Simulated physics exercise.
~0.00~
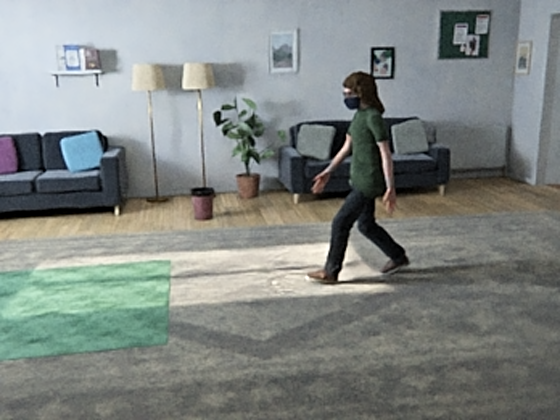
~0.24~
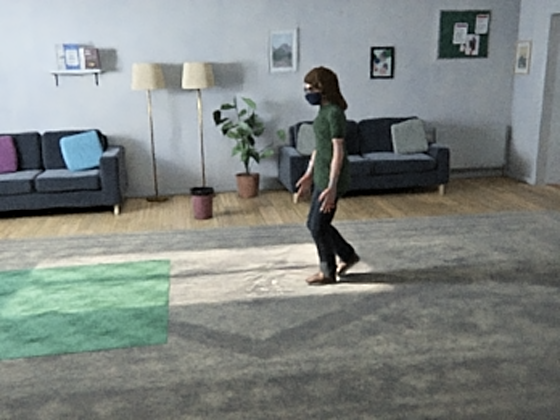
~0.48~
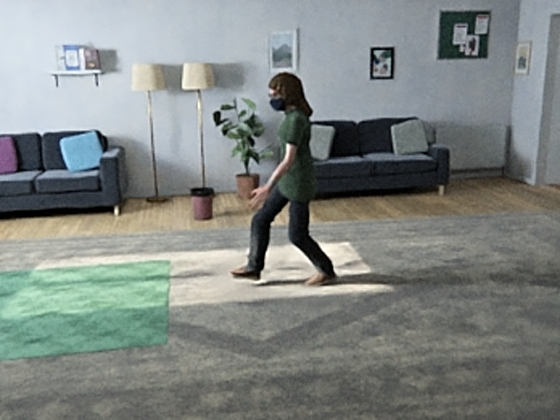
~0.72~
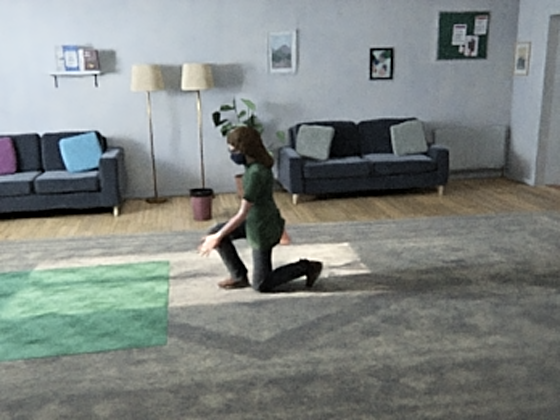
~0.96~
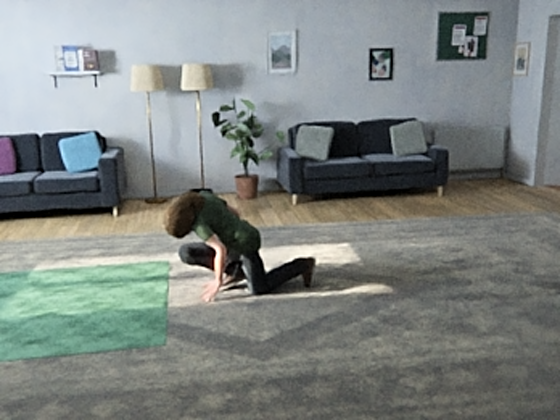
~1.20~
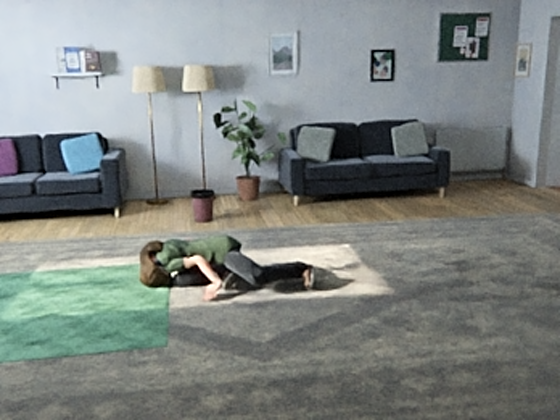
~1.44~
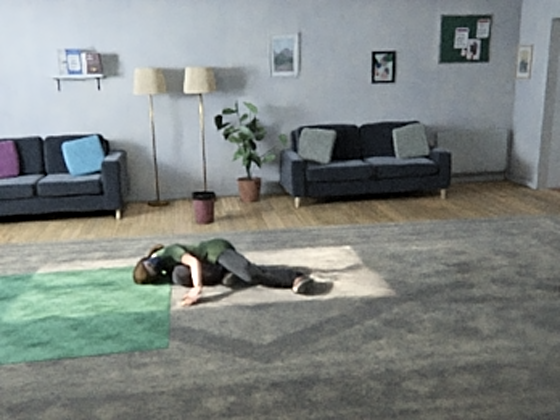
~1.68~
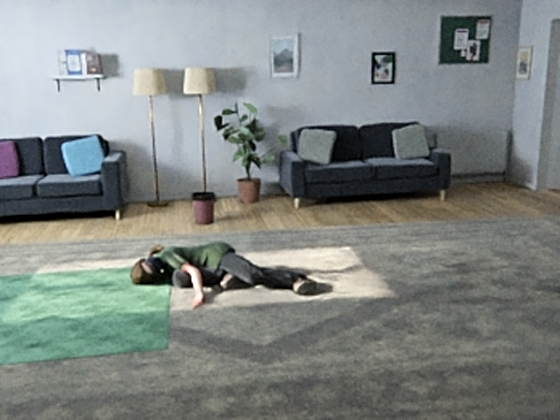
A living room with grey carpet is seen from across the floor by a gently swaying camera. Two dark sofas, two floor lamps and a potted plant line the pale wall, and a green mat lies at the left beside a patch of light. A person in a dark mask, green shirt and dark trousers walks left towards the mat. The person sinks to one knee, pitches forward with hands to the floor, and folds down. They end lying still, head past the mat's near edge, chest and hips short of it.
